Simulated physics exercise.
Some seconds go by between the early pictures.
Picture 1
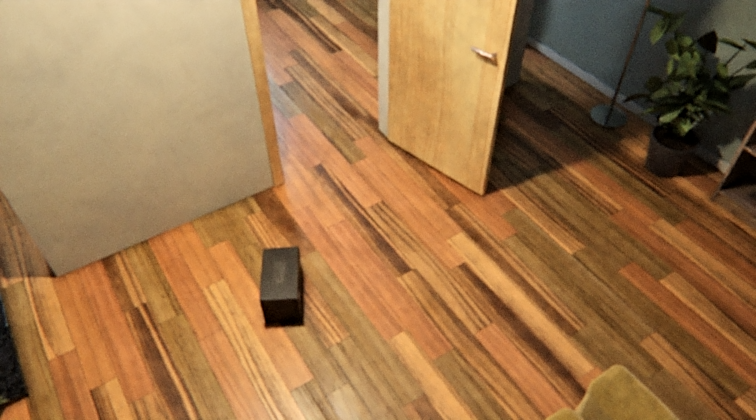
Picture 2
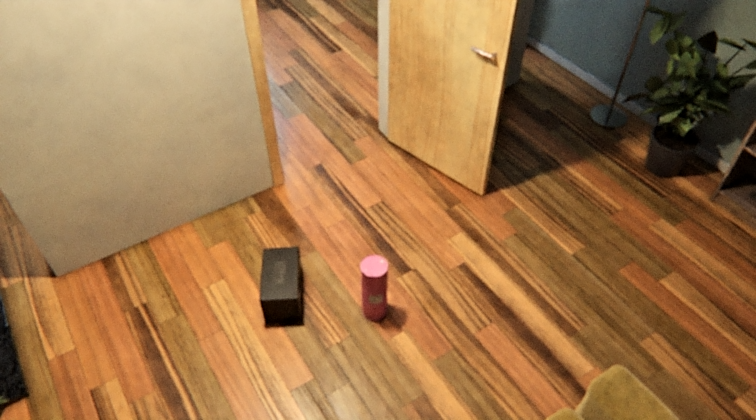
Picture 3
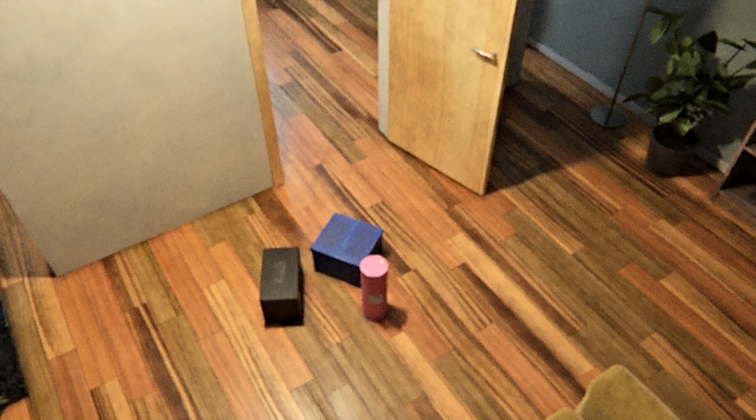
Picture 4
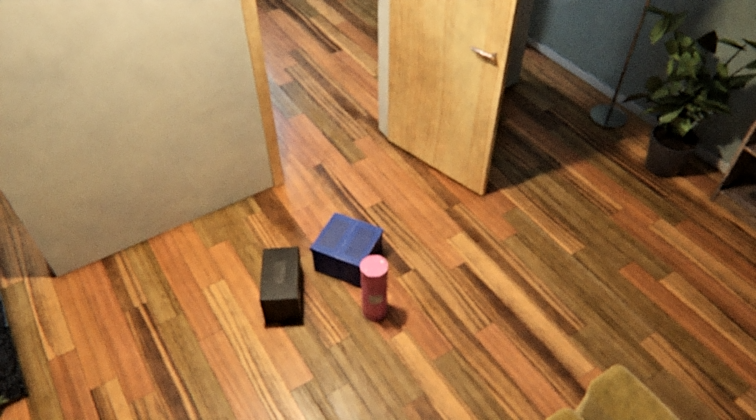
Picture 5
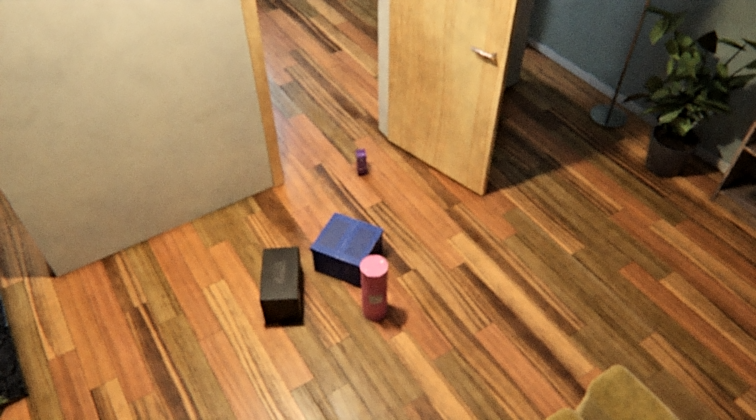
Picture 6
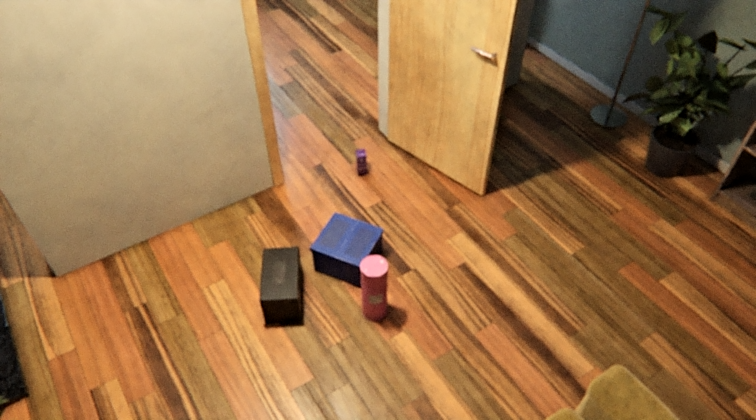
Pink canister, blue tote and small purple carton appearing in turn around a black box on wood flooring by a still, open door.
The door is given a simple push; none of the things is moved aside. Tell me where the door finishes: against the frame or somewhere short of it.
It finishes against the frame.
Then, 0.60 s after the last picture, door at 82°.
Then, 1.20 s after the last picture, door at 36°.
Then, 1.40 s after the last picture, door at 21°; purple carton slid about its own width near (349, 158).
Then, 1.60 s after the last picture, door at 6°; purple carton slid well along near (338, 150).
At rest, door at 0°; moved from the start, purple carton; the other 3 in place. Seen from the same camera at the end, purple carton near (331, 144).
